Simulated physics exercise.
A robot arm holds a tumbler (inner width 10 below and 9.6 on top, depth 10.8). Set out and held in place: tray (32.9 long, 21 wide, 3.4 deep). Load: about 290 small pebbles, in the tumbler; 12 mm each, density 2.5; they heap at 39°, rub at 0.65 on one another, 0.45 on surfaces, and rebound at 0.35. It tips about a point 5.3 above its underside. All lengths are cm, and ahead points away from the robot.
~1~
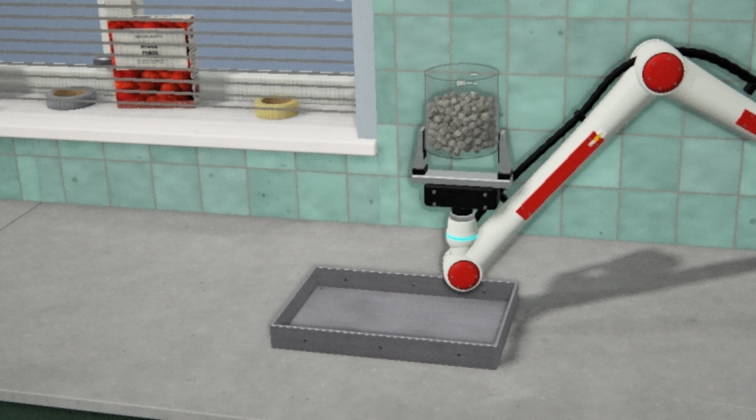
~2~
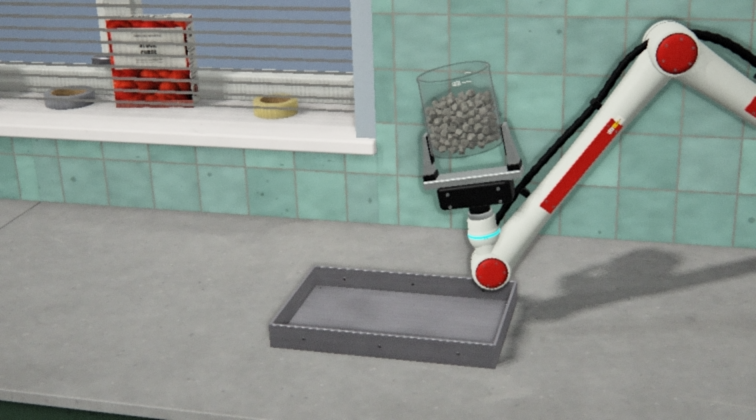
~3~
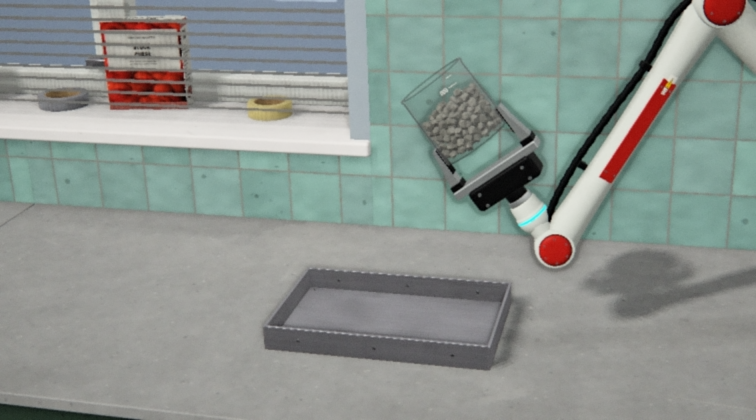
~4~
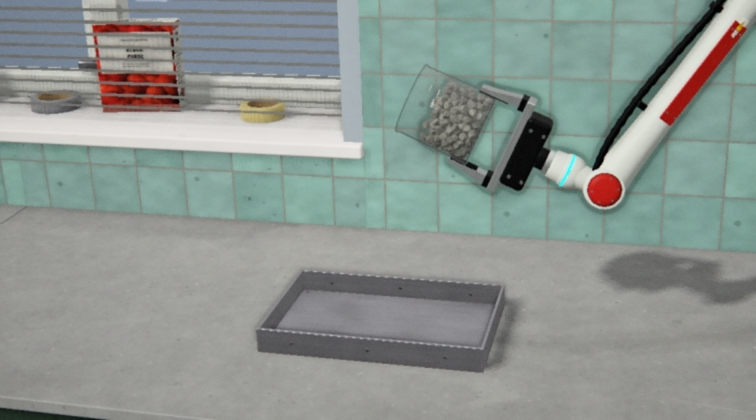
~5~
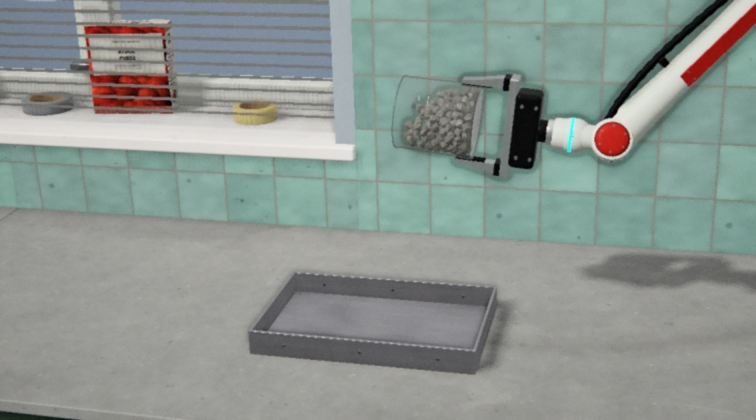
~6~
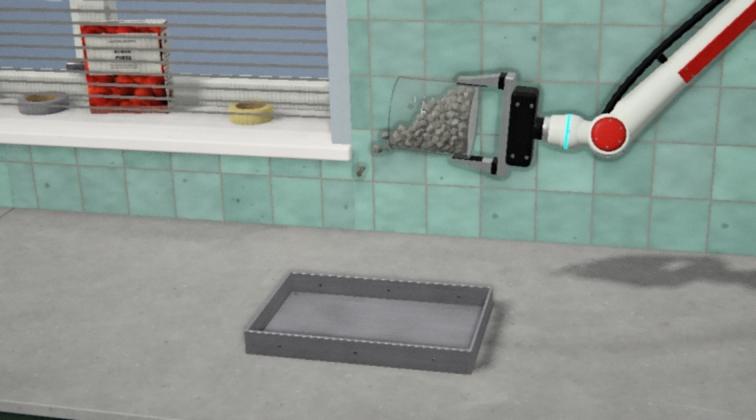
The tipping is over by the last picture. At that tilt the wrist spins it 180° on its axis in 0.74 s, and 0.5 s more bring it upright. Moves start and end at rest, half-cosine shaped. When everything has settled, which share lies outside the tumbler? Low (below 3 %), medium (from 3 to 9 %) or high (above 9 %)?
Answer: High; above 9 % of the small pebbles finish outside the tumbler.
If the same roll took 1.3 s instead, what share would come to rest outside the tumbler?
Then about 20 per cent.
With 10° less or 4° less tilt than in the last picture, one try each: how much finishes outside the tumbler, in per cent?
About 5 and 10 per cent.
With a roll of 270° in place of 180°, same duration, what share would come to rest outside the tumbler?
Then about 20 per cent.
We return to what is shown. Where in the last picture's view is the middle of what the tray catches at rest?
At about (338, 333).
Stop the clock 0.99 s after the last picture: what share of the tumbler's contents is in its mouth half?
Roughly 35 per cent.
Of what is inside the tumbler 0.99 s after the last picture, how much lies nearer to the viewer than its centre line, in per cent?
Some 65 per cent.
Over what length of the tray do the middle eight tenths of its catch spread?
About 14 cm.
Then, 0.50 s on, tipped 86°, highest piece 38 above the table; 273 in the tumbler, 12 in the tray, 7 in flight or on a rim.
Then, 0.99 s on, tipped 42°, highest piece 37 above the table; 243 in the tumbler, 43 in the tray, 6 in flight or on a rim.
Then, 1.44 s on, upright, highest piece 38 above the table; 241 in the tumbler, 51 in the tray.
Then, 2.14 s on, upright, highest piece 38 above the table; 241 in the tumbler, 51 in the tray.
In the end, 241 in the tumbler, 51 in the tray. That is 17 % outside the tumbler.
